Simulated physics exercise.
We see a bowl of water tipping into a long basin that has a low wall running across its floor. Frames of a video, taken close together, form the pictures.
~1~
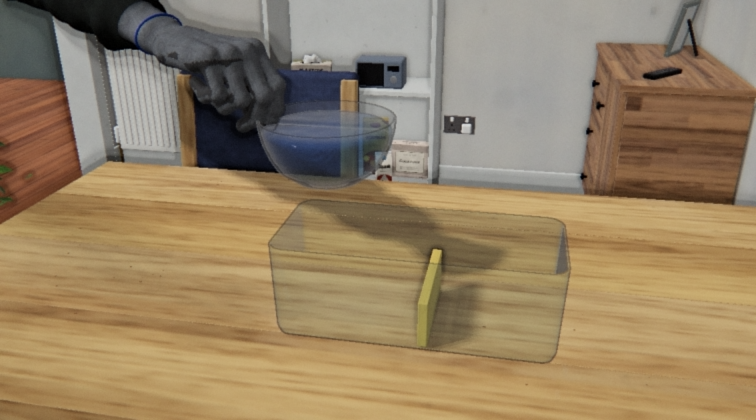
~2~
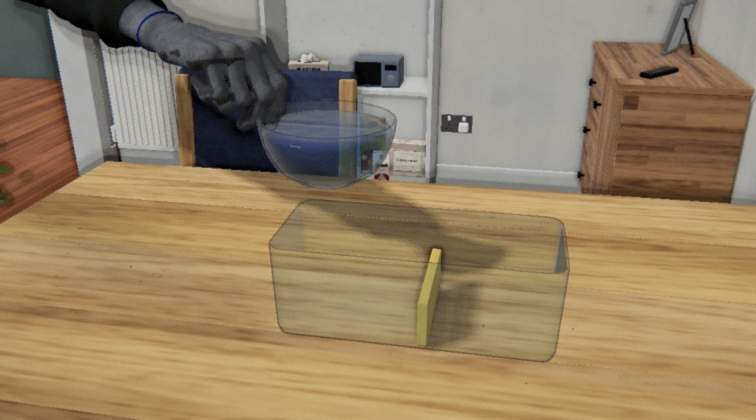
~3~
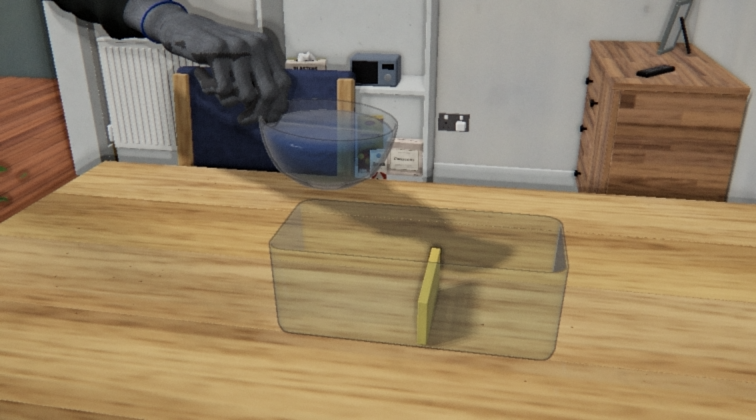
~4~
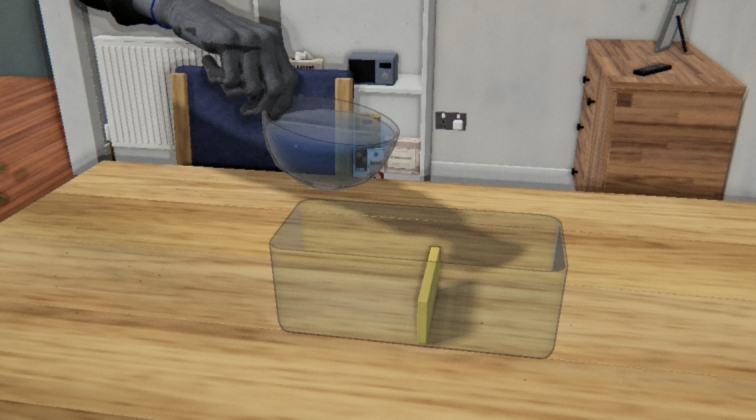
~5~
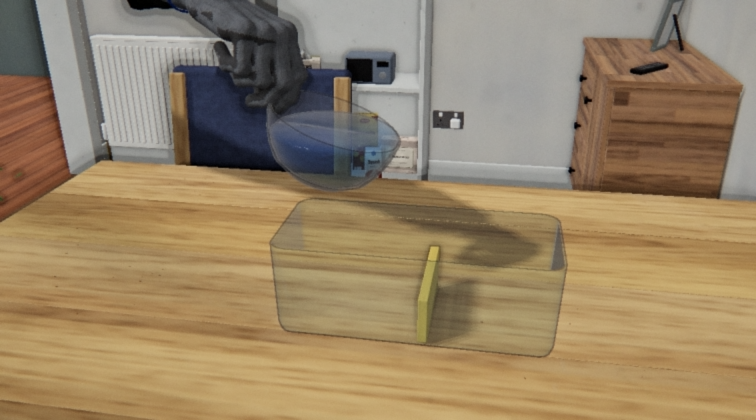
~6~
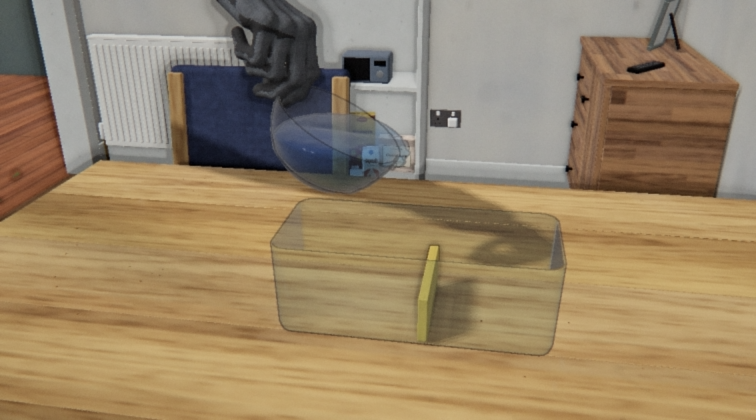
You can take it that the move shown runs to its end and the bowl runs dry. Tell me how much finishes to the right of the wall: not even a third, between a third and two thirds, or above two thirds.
Once it settles, the part right of the wall is a third to two thirds, I'd say.
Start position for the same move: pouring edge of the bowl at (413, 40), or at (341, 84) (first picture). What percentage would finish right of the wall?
The first start yields 80 per cent, the second 5 per cent.
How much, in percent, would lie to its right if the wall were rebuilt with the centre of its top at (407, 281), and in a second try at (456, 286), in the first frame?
Try 1: About 75 percent; try 2: About 15 percent.
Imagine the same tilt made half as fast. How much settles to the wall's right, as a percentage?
Roughly 65 percent.
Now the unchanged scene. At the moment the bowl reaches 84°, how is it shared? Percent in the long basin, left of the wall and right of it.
I'd put the left part near 15 per cent and the right part near 40.
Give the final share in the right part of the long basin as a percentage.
Estimate: Some 50 per cent.
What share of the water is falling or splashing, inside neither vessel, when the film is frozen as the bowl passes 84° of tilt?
That comes to near 25 percent.
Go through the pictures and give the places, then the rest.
It leans 0°; its right rim is at (394, 123); the water meets the walls at (266, 122) and (392, 129); the long basin's rim runs from (286, 223) to (567, 247); the wall's top is at (431, 276), in the first frame.
It leans 1°; its right rim is at (395, 125); the water meets the walls at (268, 122) and (392, 130), in the second frame.
It leans 5°; its right rim is at (396, 129); the water meets the walls at (269, 121) and (394, 132), in the third frame.
It leans 11°; its right rim is at (397, 136); the water meets the walls at (271, 120) and (395, 134), in the fourth frame.
It leans 19°; its right rim is at (399, 146); the water meets the walls at (275, 121) and (396, 139); 1 per cent is over the edge, in the fifth frame.
It leans 29°; its right rim is at (398, 158); the water meets the walls at (278, 125) and (399, 148); 7 per cent is over the edge, in the sixth frame.
A moment on, the bowl is tipped on its side and 21 per cent is still to pour, 14 is left of the wall and 39 right of it.
Next, the bowl is tipped on its side and 1 per cent is still to pour, 45 is left of the wall and 50 right of it.
Then the bowl is tipped on its side and 0 per cent is still to pour, 48 is left of the wall and 51 right of it.
Later the bowl is tipped on its side and 0 per cent is still to pour, 48 is left of the wall and 51 right of it.
At rest 48 per cent lies left of the wall, 51 right of it and 1 outside.
